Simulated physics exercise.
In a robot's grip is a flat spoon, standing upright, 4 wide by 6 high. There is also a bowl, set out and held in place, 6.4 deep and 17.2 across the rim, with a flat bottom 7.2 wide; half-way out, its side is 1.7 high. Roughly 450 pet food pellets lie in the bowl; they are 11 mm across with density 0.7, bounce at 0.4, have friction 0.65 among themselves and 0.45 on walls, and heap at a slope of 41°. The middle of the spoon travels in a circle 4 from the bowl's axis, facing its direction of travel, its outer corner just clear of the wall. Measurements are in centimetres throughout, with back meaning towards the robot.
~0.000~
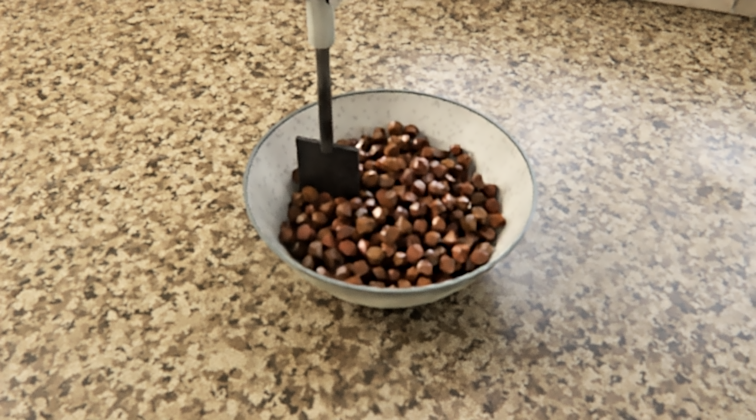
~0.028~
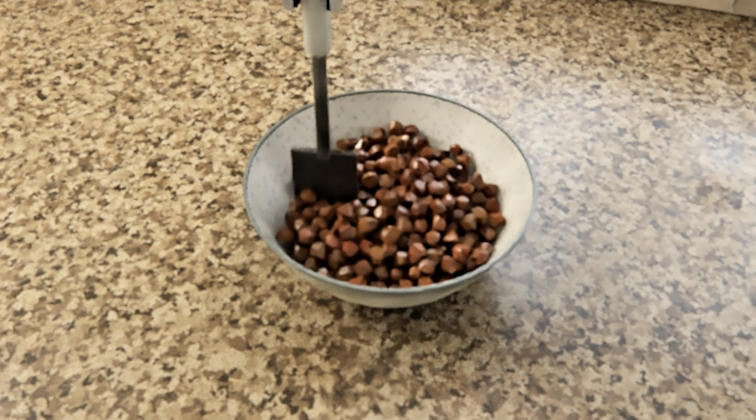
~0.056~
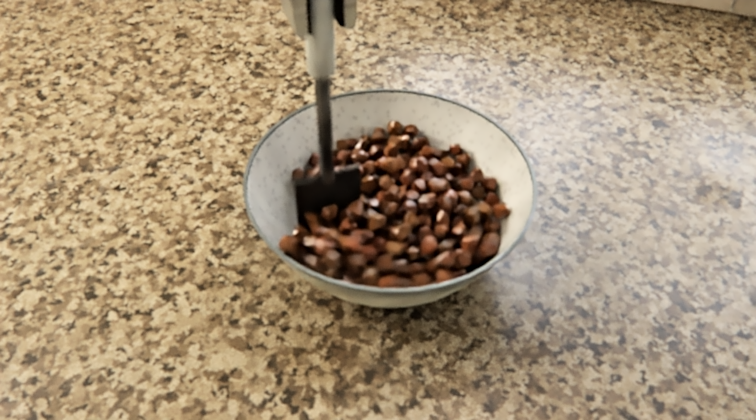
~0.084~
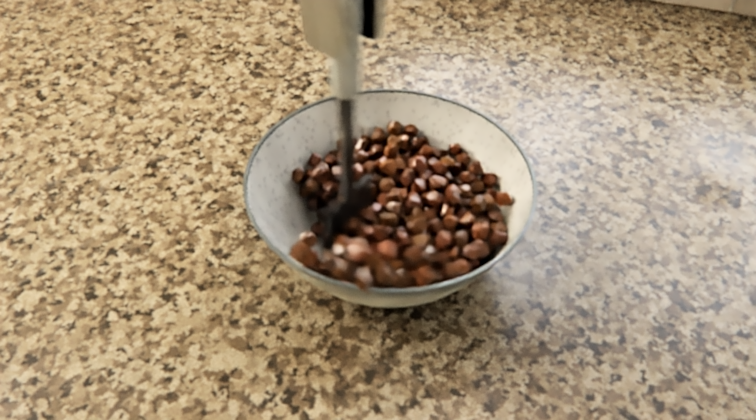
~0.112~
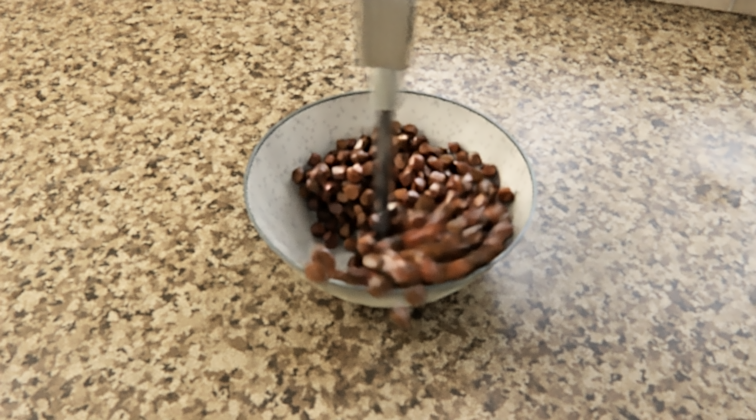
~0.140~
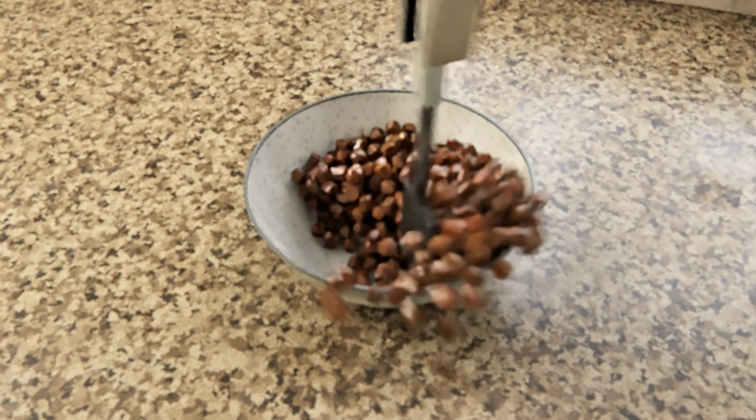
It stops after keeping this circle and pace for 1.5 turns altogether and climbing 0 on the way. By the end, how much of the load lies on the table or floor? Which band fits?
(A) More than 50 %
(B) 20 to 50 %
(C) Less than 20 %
Option A: More than 50 %.
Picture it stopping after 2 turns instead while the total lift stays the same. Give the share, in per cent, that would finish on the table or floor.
Estimate: Near 65 %.
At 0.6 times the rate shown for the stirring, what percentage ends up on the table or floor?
I'd put it near 40 %.
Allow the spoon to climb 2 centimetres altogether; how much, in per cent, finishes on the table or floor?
45 per cent, roughly.
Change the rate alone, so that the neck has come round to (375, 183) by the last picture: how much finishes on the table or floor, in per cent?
Roughly 45 percent of it.
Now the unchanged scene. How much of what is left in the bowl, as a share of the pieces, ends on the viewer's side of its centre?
Roughly 35 percent of it.
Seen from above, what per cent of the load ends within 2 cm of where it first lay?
5 %.
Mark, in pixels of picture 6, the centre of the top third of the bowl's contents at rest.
I'd put it at about (457, 181).
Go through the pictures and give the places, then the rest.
The first frame shows the spoon neck at (326, 123), 0° round; upper third of the load around (392, 200), from x 290 to 500, top at y 130; 450 in the bowl.
The second frame shows the spoon neck at (323, 131), 11° round; upper third of the load around (391, 204), from x 285 to 500, top at y 130.
The third frame shows the spoon neck at (326, 154), 39° round; upper third of the load around (395, 219), from x 290 to 500, top at y 130.
The fourth frame shows the spoon neck at (348, 174), 69° round; upper third of the load around (407, 233), from x 300 to 505, top at y 130; 448 in the bowl, 2 in flight or on the tool.
The fifth frame shows the spoon neck at (384, 185), 99° round; upper third of the load around (429, 233), from x 300 to 505, top at y 130; 441 in the bowl, 9 in flight or on the tool.
The sixth frame shows the spoon neck at (422, 181), 130° round; upper third of the load around (463, 214), from x 300 to 540, top at y 130; 426 in the bowl, 24 in flight or on the tool.
After 0.28 s, 285° round, highest piece 13 above the table; 309 in the bowl, 27 on the table or floor, 114 in flight or on the tool.
After 0.43 s, 81° round, highest piece 10 above the table; 235 in the bowl, 168 on the table or floor, 47 in flight or on the tool.
After 0.70 s, 180° round, highest piece 6 above the table; 262 on the table or floor, 188 in the bowl.
After 1.40 s, 180° round, highest piece 6 above the table; 262 on the table or floor, 188 in the bowl.
In the end, 262 on the table or floor, 188 in the bowl. That is 58 % on the table or floor.
